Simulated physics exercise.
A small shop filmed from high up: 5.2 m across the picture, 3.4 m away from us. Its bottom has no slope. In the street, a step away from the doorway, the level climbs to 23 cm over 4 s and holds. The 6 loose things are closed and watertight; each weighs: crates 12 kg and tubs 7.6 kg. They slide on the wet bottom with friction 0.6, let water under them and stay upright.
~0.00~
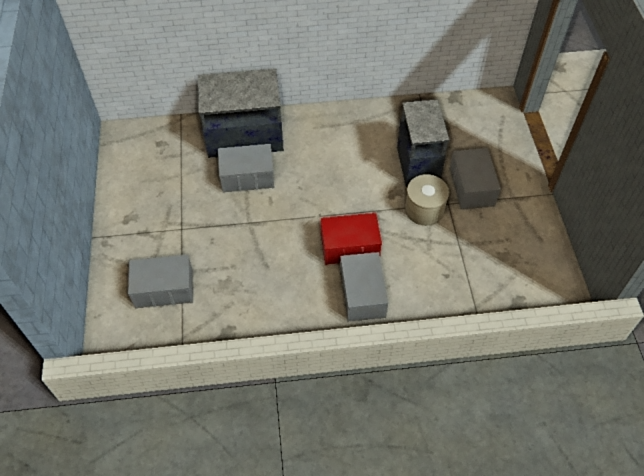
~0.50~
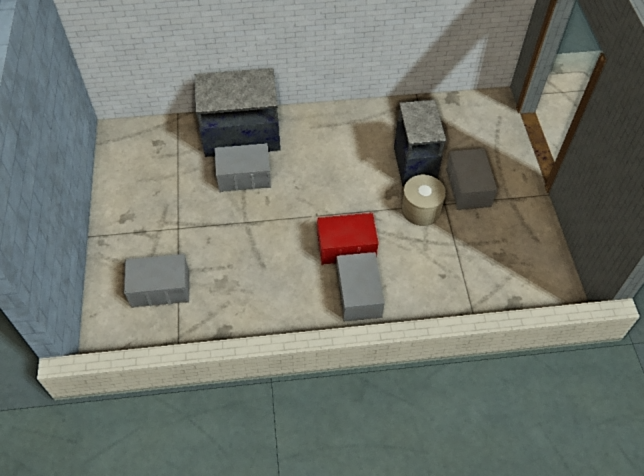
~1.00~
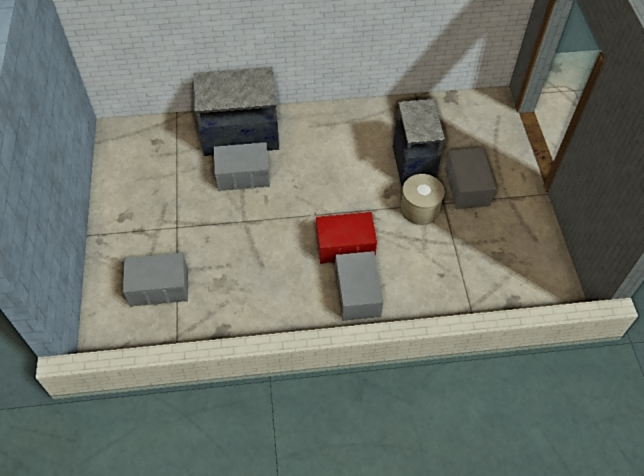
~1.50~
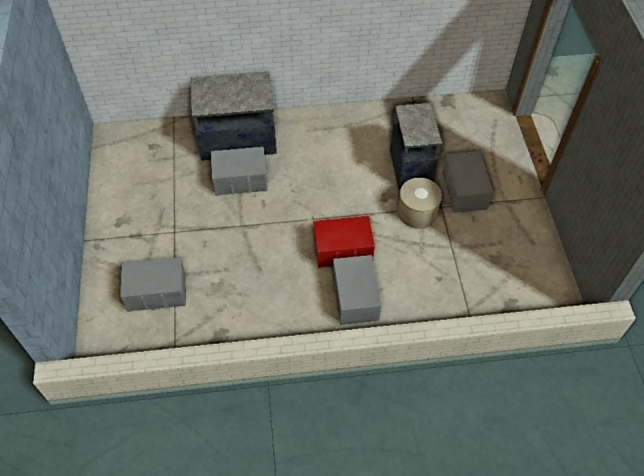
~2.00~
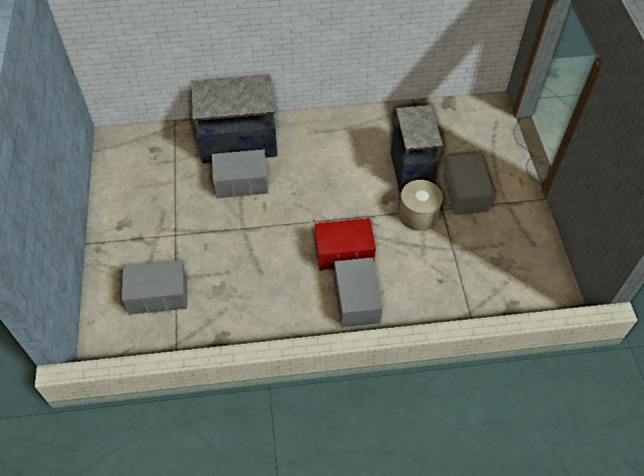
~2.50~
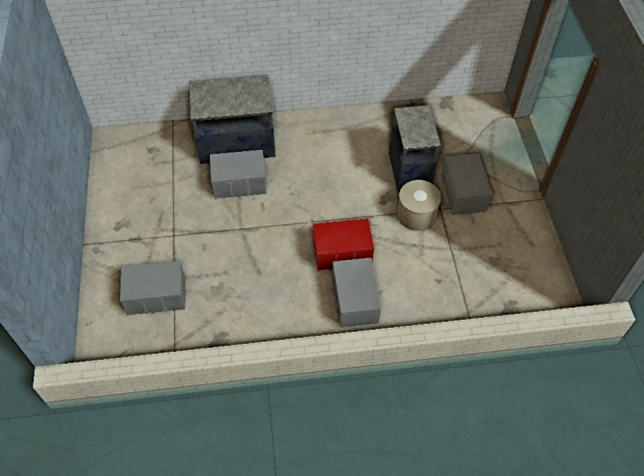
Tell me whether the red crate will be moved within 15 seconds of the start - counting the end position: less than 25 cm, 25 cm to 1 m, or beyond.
Red crate gets carried off.
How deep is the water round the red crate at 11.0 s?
Roughly 11 cm.
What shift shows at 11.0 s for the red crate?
Roughly 140 cm by then.
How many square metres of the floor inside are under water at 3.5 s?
Some 2.5 m2.
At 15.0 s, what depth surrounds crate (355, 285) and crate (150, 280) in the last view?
About 11 and 16 cm.
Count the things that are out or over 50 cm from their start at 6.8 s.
By then 1.
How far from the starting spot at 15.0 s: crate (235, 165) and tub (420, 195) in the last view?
In that order: 150 cm, 120 cm.
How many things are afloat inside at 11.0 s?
I count 6.
After 3.5 s the red crate is near (343, 236), 0.0 m from its start, aground; 0 afloat.
After 6.8 s the red crate is near (343, 236), 0.0 m from its start, aground; 1 afloat.
After 11.0 s the red crate is near (244, 327), 1.5 m from its start, afloat; 6 afloat.
After 15.0 s the red crate is near (112, 175), 2.6 m from its start, afloat; 6 afloat.
